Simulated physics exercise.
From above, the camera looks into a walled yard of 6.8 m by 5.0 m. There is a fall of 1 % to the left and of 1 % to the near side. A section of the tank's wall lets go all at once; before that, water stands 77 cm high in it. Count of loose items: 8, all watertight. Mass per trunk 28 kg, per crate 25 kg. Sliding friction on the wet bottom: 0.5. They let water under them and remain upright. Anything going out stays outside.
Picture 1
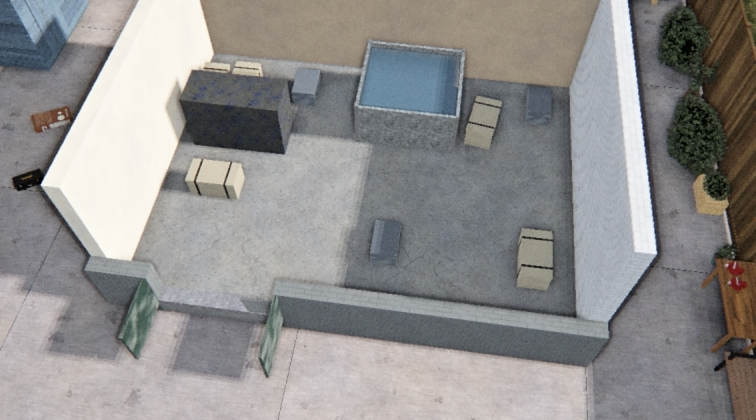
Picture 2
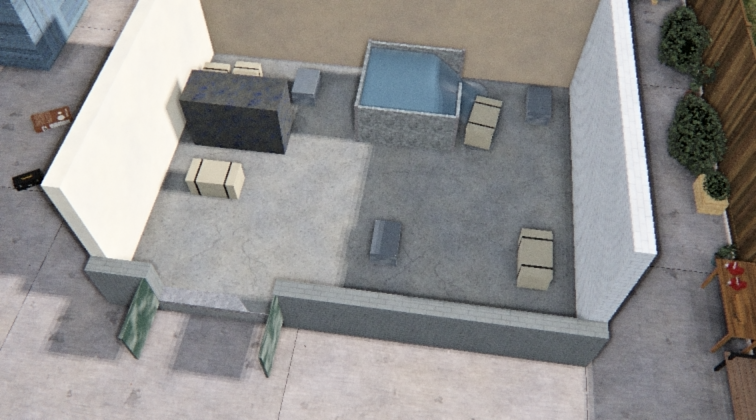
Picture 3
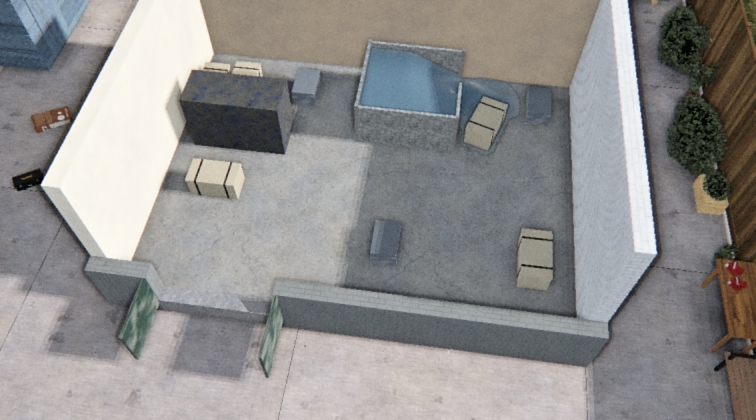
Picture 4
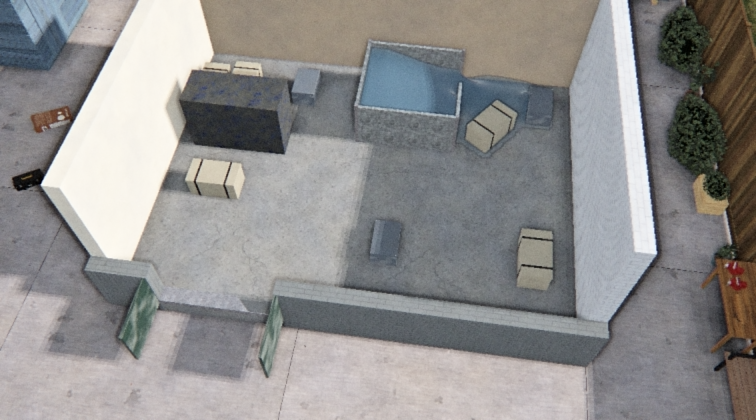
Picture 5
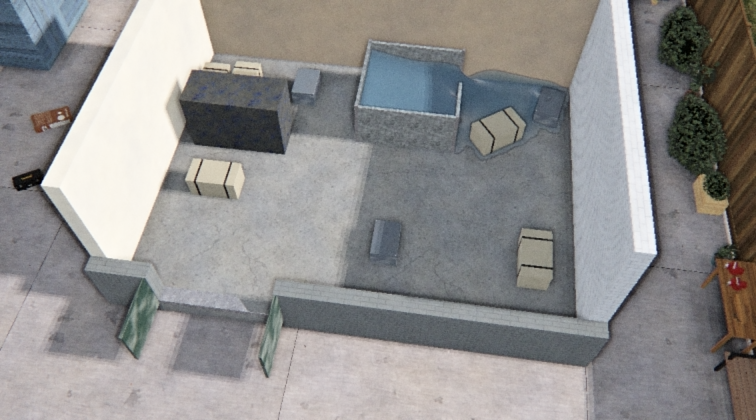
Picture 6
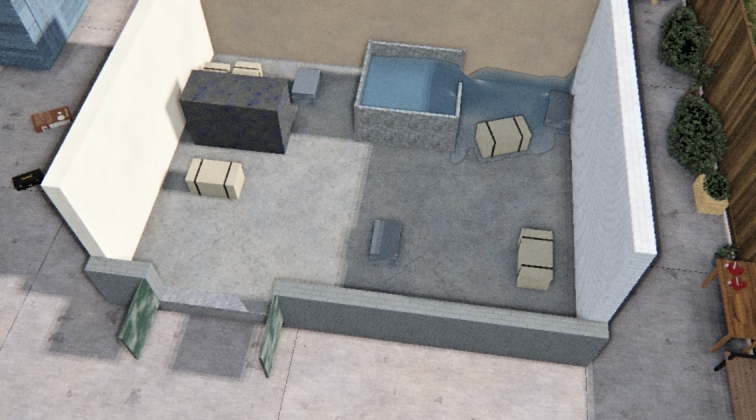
In a walled yard seen from above, water poured out of the right side of a raised stone tank, turning a nearby pale box and spreading along the back wall, where it nudged a gray box.
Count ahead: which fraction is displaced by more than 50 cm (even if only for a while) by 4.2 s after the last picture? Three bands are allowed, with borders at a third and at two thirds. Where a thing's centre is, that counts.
I expect the share moved that far will be a third to two thirds.
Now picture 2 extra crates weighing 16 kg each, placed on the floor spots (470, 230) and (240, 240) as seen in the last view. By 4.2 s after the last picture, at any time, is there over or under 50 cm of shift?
Listed in order, the answers are beyond half a metre followed by inside half a metre.
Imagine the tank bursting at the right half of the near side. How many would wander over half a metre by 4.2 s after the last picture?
Then 2 of them would.
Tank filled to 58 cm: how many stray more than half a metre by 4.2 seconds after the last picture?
Then it comes to 3.
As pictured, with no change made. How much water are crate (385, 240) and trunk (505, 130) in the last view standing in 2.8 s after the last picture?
I'd put it at 2 cm and 4 cm respectively.
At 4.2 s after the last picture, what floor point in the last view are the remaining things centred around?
Averaged position, last view: Near pixel (325, 174).
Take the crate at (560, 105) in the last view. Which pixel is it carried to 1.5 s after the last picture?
Roughly (546, 192) in the same view.
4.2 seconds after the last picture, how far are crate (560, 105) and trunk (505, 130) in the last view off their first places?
Net shifts, in order: 350 cm and 120 cm.
Then, 0.4 s after the last picture 1 of 8 are over 50 cm from their spots; 0 afloat.
Then, 1.5 s after the last picture 2 of 8 are over 50 cm from their spots; 0 afloat.
Then, 2.8 s after the last picture 3 of 8 are over 50 cm from their spots; 0 afloat.
Then, 4.2 s after the last picture 3 of 8 are over 50 cm from their spots, and 3 have been at some point; 1 afloat.
